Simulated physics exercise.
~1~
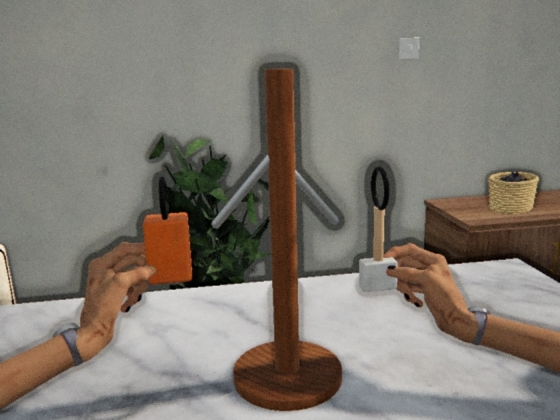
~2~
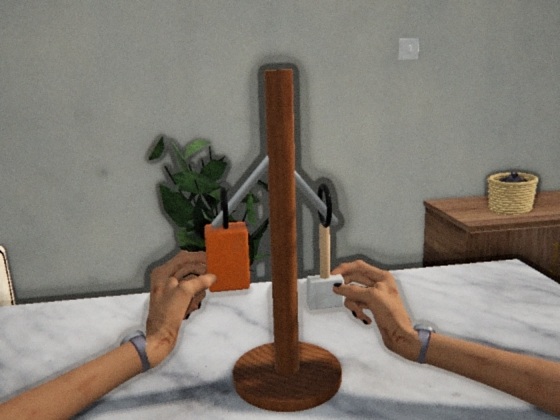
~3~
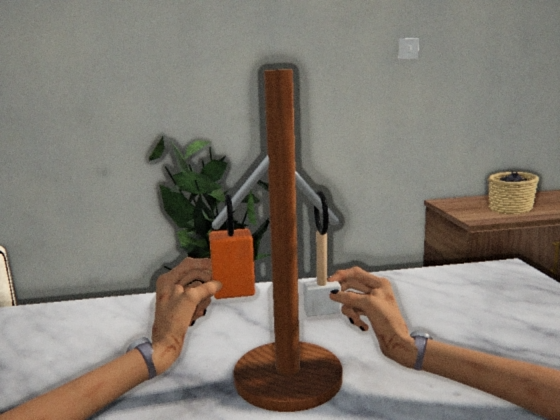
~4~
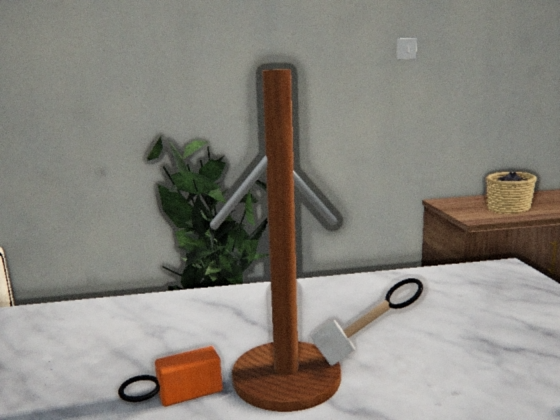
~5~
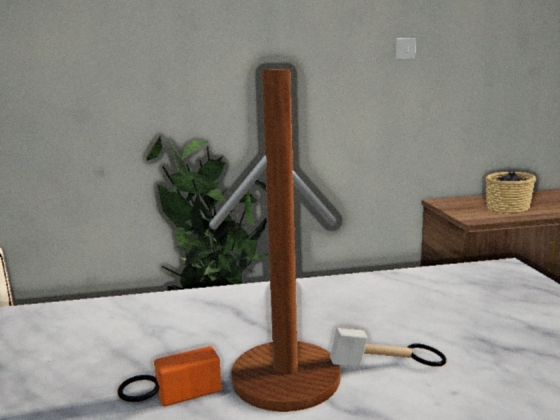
At a marble table, two hands bring an orange pouch and a white brush by their rings toward the downward-slanting arms of a wooden peg stand, then let go; both items drop and end up lying on the table beside the stand's base.
